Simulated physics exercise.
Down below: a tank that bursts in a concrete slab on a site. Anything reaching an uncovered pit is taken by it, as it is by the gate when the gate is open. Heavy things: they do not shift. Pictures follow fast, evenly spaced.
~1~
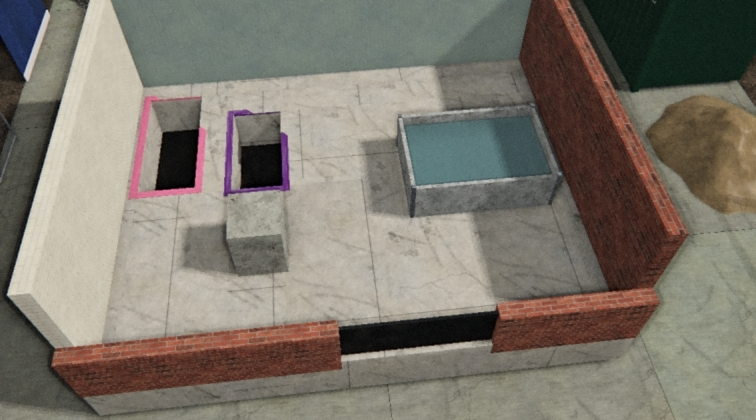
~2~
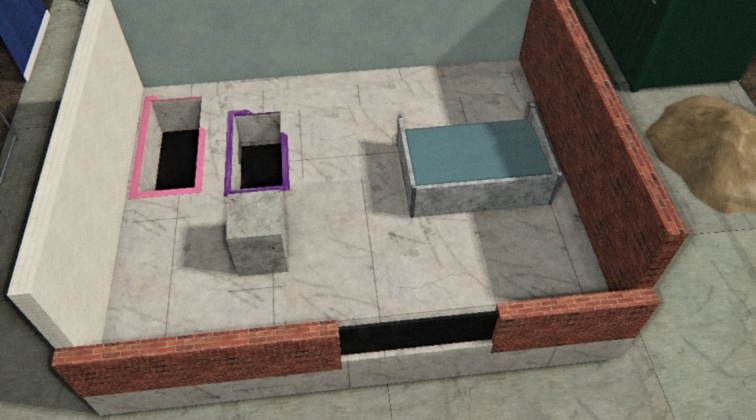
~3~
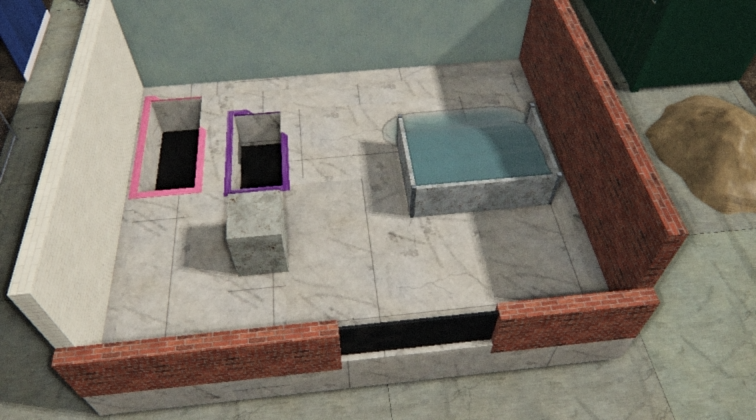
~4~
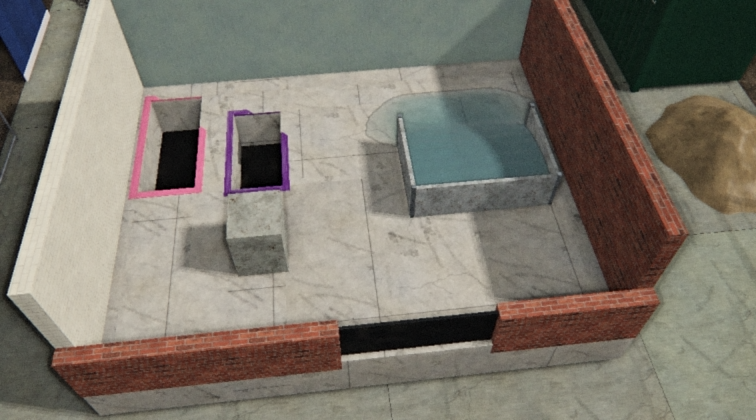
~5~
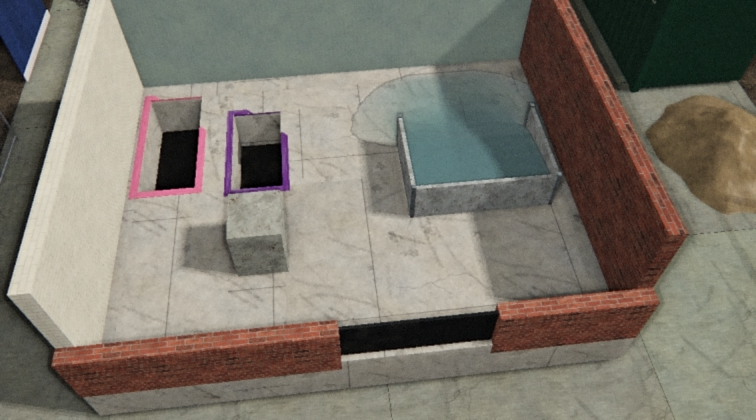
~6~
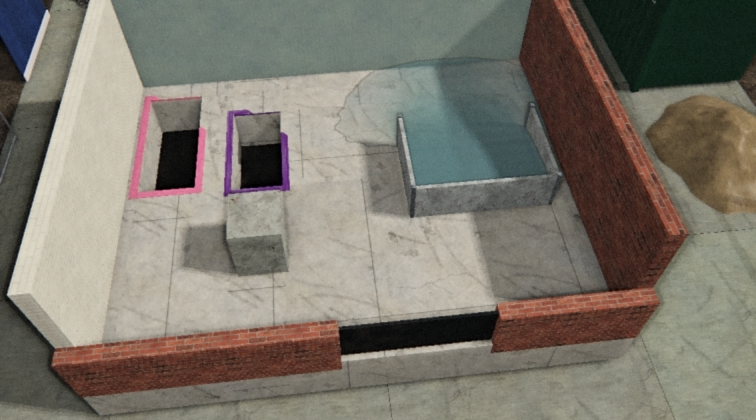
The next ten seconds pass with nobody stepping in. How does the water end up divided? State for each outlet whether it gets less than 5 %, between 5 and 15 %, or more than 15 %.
Outcome. The gate gets less than 5 %. The pink pit gets more than 15 %. The purple pit gets more than 15 %.
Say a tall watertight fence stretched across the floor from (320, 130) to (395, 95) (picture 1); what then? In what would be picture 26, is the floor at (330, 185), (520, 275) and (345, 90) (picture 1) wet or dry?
Swamped; spared; swamped.
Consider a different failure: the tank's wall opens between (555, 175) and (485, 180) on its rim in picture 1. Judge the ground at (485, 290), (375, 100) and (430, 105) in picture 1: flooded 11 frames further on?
Taking them in order, I'd say swamped, not reached and not reached.
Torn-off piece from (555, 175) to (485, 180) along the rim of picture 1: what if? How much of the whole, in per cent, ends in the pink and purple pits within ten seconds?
The pink pit takes 14 per cent and the purple pit 12 per cent.
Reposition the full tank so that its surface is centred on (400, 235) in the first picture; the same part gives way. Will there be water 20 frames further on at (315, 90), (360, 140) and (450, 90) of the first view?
Taking them as they were asked, they come out soaked, soaked, soaked.
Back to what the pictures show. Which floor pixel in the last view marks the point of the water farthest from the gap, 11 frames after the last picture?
My estimate: Roughly (211, 88).
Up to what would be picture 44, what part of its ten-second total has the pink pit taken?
Close to 70 out of every hundred.
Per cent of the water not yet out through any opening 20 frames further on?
Estimate: Near 88 %.
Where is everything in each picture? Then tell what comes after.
The open tank at (476, 148) is whole and still, in the first frame.
The front is at (396, 144), out from the gap on the open tank's far side, in the second frame.
The front is at (387, 132), out from the gap on the open tank's far side, in the third frame.
The front is at (372, 124), out from the gap on the open tank's far side, in the fourth frame.
Water pours out on the open tank's far side and has run to (385, 87), in the fifth frame.
The front is at (379, 70), out from the gap on the open tank's far side, in the sixth frame.
A moment on, water covers 20 % of the floor; the gate 0 %, the pink pit 0 %, the purple pit 0 %.
Next, water covers 25 % of the floor; the gate 0 %, the pink pit 0 %, the purple pit 0 %.
Then, water covers 35 % of the floor; the gate 0 %, the pink pit 5 %, the purple pit 6 %.
Later, water covers 50 % of the floor; the gate 0 %, the pink pit 15 %, the purple pit 20 %.
In the end, water covers 60 % of the floor; the gate 0 %, the pink pit 21 %, the purple pit 29 %.
